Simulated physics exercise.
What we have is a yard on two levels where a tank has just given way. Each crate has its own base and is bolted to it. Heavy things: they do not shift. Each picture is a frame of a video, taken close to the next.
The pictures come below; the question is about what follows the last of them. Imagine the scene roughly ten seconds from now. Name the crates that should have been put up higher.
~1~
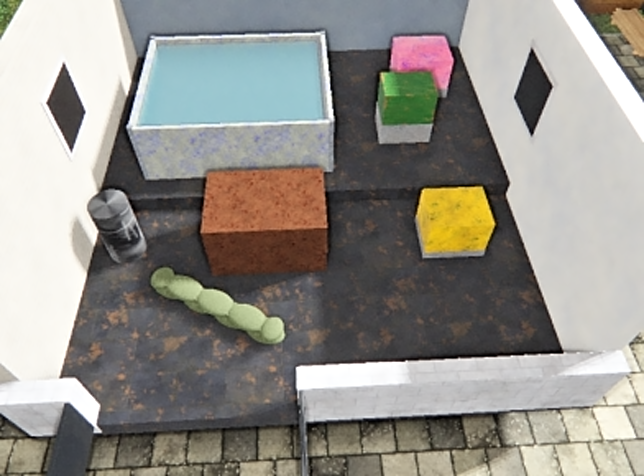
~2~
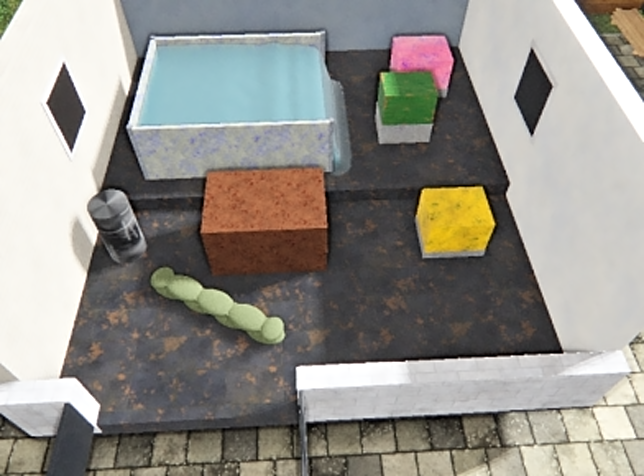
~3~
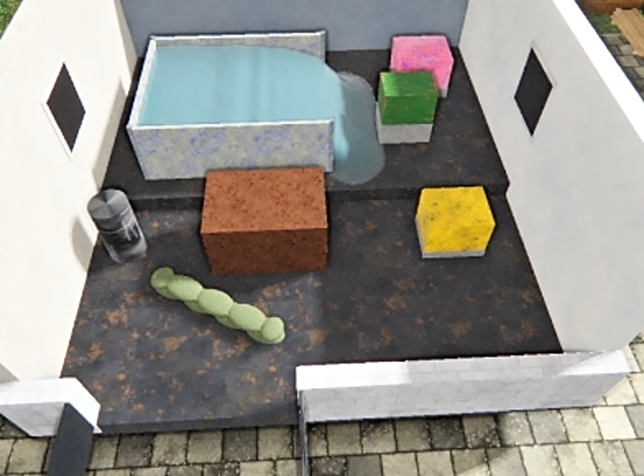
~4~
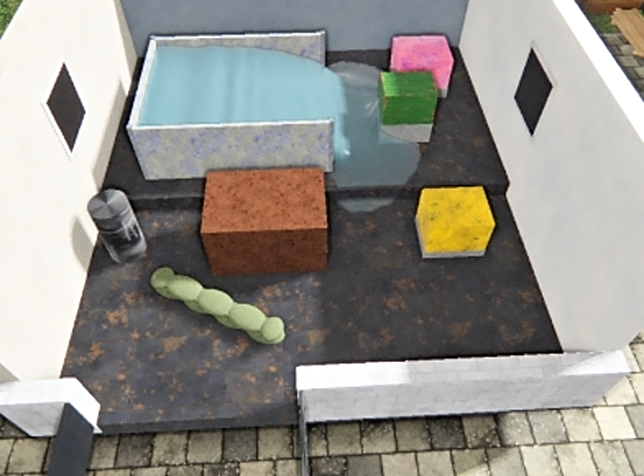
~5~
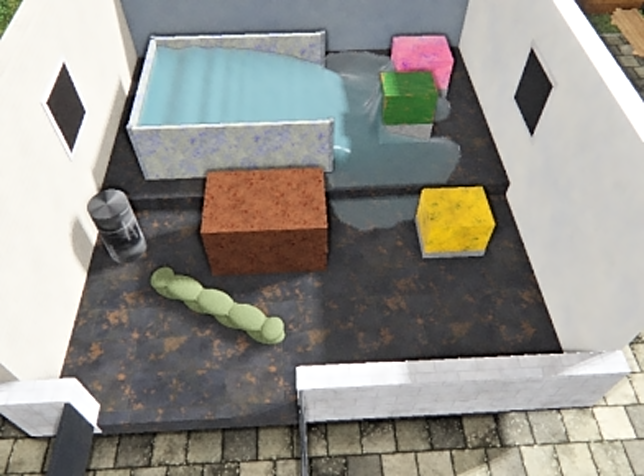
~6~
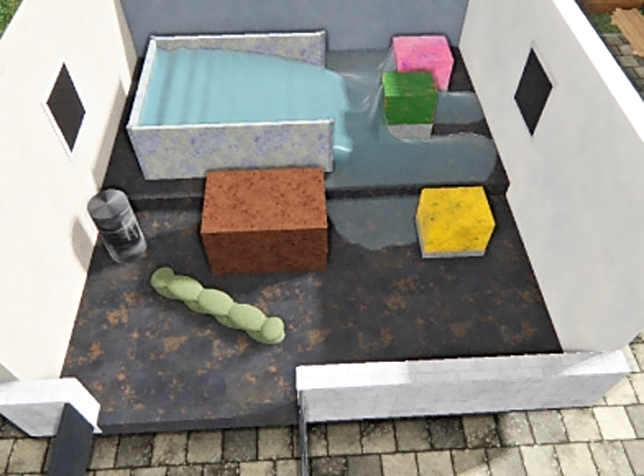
Afterwards, the green crate ends up wet; the pink crate ends up wet; the yellow crate ends up wet.
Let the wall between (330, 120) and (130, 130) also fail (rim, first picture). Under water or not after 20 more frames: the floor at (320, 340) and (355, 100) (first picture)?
Going through them in turn, the first is drenched and the second is untouched by it.
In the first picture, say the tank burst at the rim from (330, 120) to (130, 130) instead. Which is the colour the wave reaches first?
The crate marked yellow.
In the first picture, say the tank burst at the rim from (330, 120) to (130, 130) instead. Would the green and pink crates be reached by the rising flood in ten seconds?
In that case the green crate is never flooded and the pink crate is never flooded.
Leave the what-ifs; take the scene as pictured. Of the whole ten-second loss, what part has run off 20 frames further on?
That comes to 0 per cent, as I work it out.
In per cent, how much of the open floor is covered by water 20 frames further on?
Some 70 in a hundred.
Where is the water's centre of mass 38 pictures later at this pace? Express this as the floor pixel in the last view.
I would point to (308, 175).
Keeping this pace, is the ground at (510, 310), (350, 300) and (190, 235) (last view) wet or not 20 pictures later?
First spot swamped, second spot swamped, third spot clear.
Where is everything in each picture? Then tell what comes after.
The first frame shows the open tank at (236, 81) is whole and still.
In the second frame, the front is at (335, 174), out from the gap at (324, 106).
In the third frame, water pours out at (324, 110) and has run to (364, 179).
In the fourth frame, the front is at (393, 186), out from the gap at (324, 112).
In the fifth frame, water pours out at (324, 113) and has run to a hidden place.
In the sixth frame, water pours out at (324, 113) and has run to (491, 157).
A moment on, water covers 30 % of the floor; the green crate water round its plinth, the pink crate water round its plinth, the yellow crate water round its plinth.
Next, water covers 55 % of the floor; the green crate water round its plinth, the pink crate water round its plinth, the yellow crate water round its plinth.
Then, water covers 70 % of the floor; the green crate water round its plinth, the pink crate water round its plinth, the yellow crate water round its plinth.
Later, water covers 95 % of the floor; the green crate water round its plinth, the pink crate water round its plinth, the yellow crate water round its plinth.
In the end, water covers 95 % of the floor; the green crate was topped, the pink crate was topped, the yellow crate was topped.
